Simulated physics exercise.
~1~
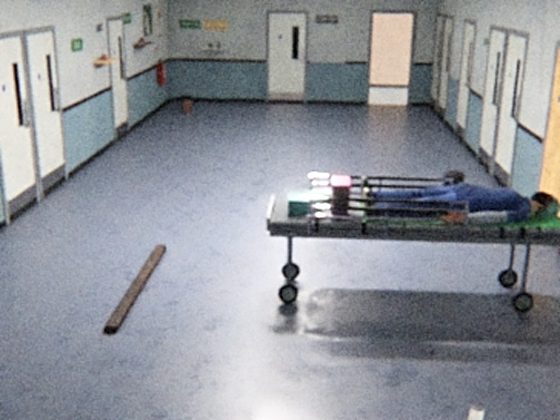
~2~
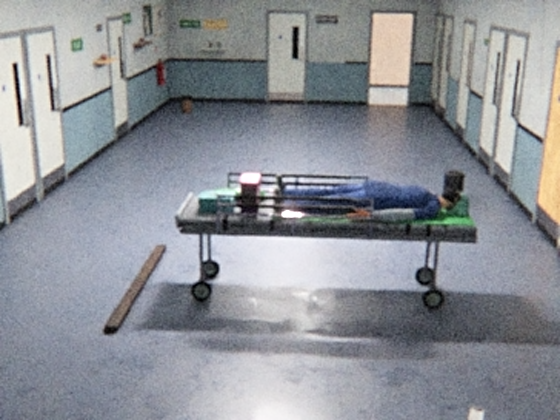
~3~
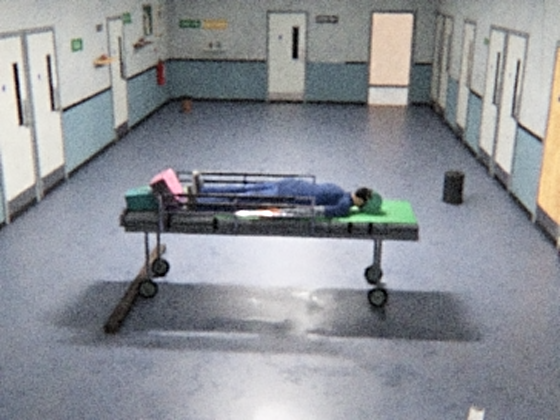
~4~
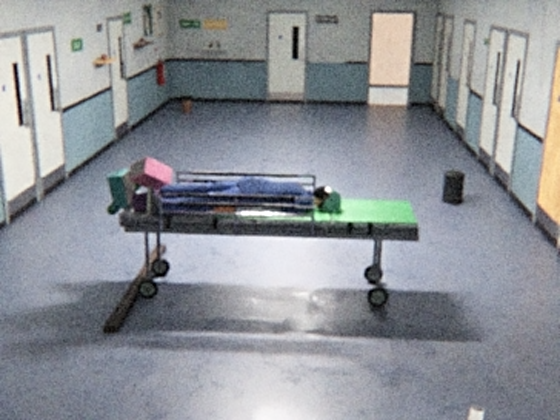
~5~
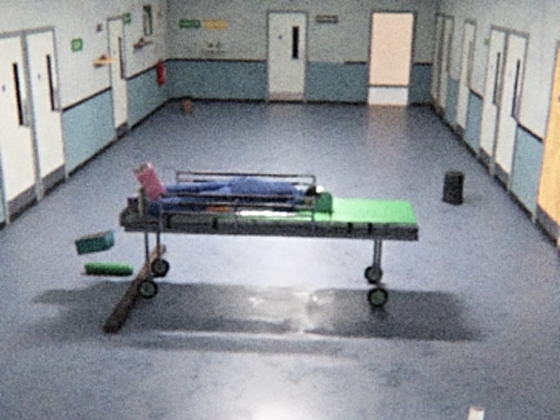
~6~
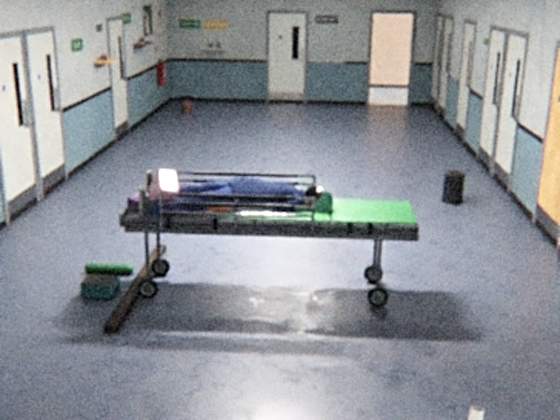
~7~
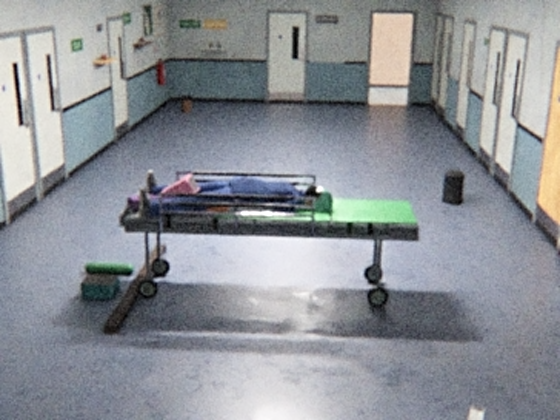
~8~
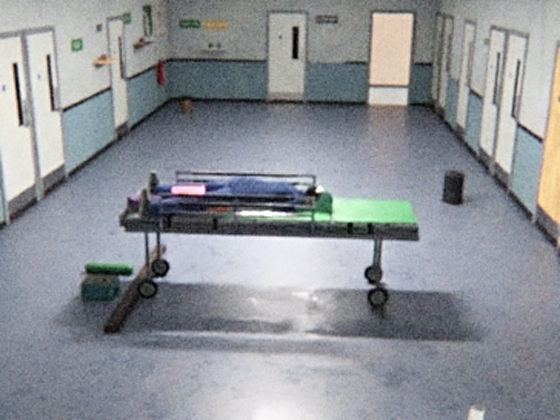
In a hospital corridor, a trolley carrying a person lying down rolled left and stopped abruptly at a floor strip, sending the person sliding feet first; a teal case and green bottle fell off the end, while a pink box tumbled but stayed aboard.
